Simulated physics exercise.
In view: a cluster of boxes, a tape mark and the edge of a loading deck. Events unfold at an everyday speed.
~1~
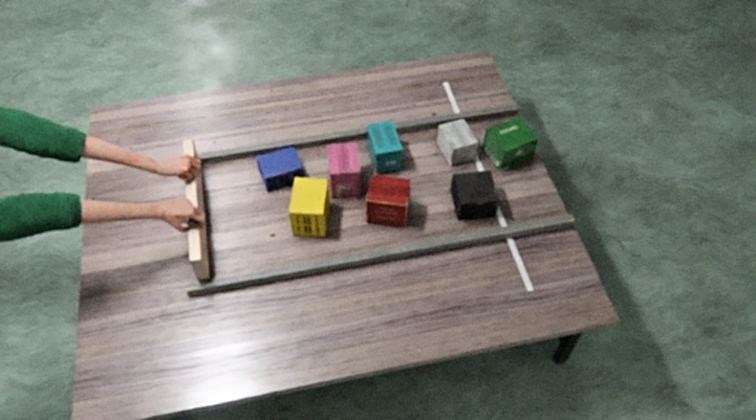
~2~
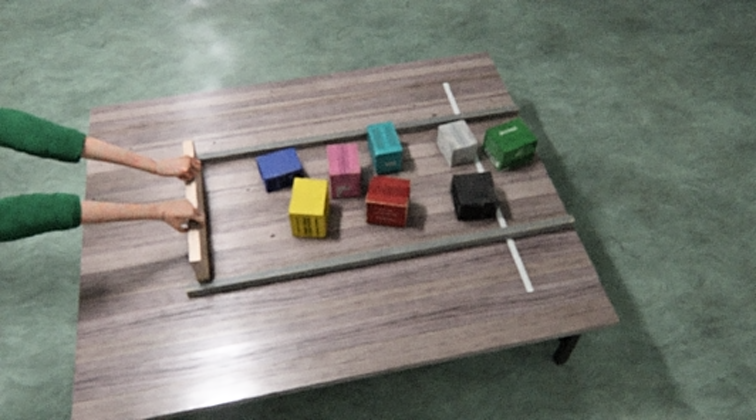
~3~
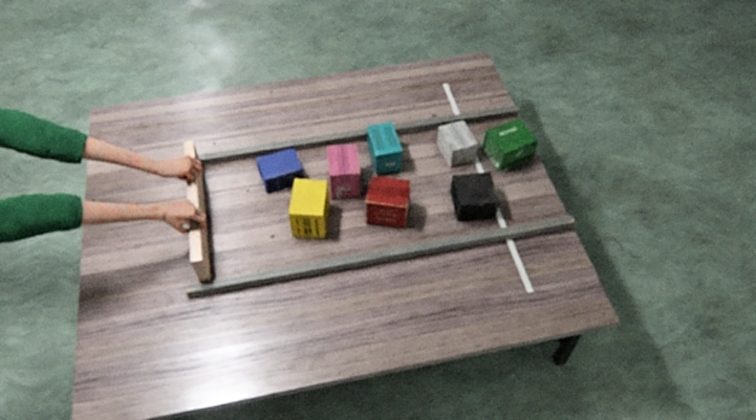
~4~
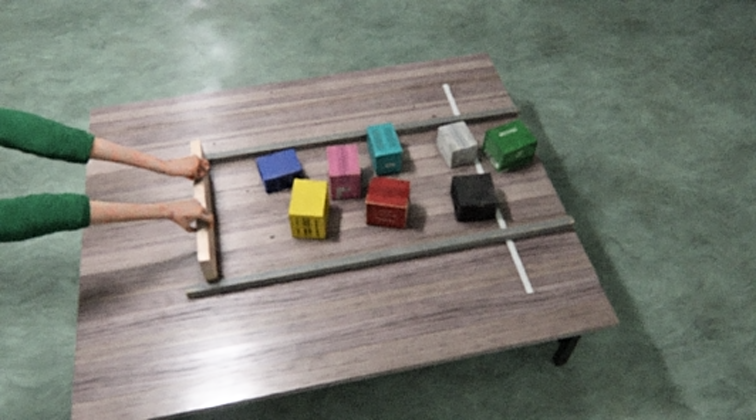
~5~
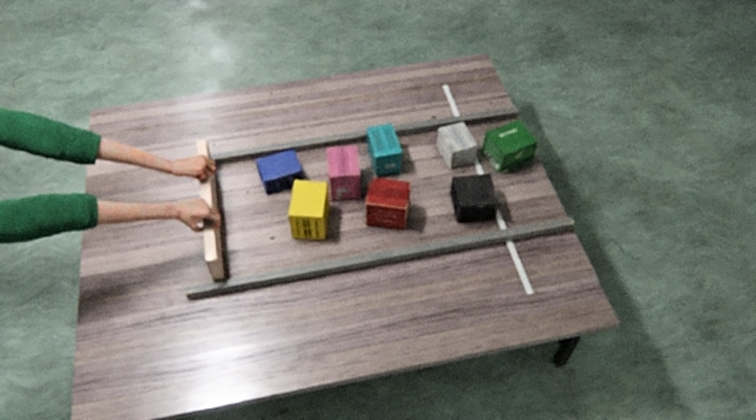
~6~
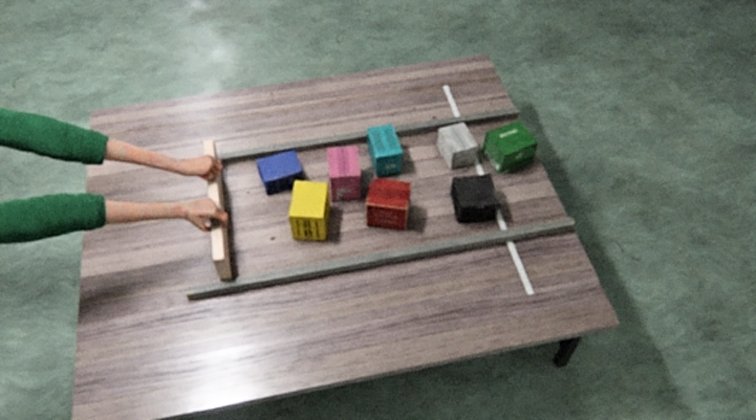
A wooden plank, held by two green-sleeved hands, rests at the left of a table, then slides slightly right between two rails toward the nearest boxes without touching them, while the eight coloured boxes remain still.
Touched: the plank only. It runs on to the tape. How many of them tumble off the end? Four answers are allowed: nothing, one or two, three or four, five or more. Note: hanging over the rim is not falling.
Three or four fall off.
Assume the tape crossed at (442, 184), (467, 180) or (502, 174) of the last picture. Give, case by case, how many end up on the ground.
1, 3, 5.
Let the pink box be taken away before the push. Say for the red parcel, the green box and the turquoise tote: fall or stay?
The red parcel remains in place while the green box falls away, and the turquoise tote remains in place.
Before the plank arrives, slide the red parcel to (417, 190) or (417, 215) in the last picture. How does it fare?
Well, in both cases in turn, the red parcel stays where it is and then stays where it is.
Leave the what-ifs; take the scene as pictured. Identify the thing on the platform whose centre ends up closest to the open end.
Answer: The turquoise tote.
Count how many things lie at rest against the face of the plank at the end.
2 in contact.
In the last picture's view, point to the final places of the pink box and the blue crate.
Near (519, 145) and (486, 132).
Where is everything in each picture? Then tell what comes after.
Green box (510, 144); white box (457, 143); black crate (474, 195); plank (196, 209); tape (483, 174), in the first picture.
White box (457, 143); yellow crate (310, 208), in the second picture.
Black crate (474, 197); plank (197, 210), in the third picture.
Green box (509, 146); blue crate (280, 171), in the fourth picture.
White box (457, 145); turquoise tote (384, 151), in the fifth picture.
Green box (510, 147); white box (457, 146); black crate (474, 199); plank (217, 209); tape (483, 177), in the sixth picture.
Soon after, none off yet; green box at rest near (510, 147); white box at rest near (457, 146); black crate at rest near (474, 199).
Then, none off yet; green box at rest near (510, 147); white box moving near (458, 146); black crate at rest near (474, 199).
Further on, none off yet; green box tipped a little near (553, 151); white box moved well along near (517, 139); black crate moved about its own width near (531, 189).
By the end, the number that fall off is three or four; fallen, black crate, white box and green box.
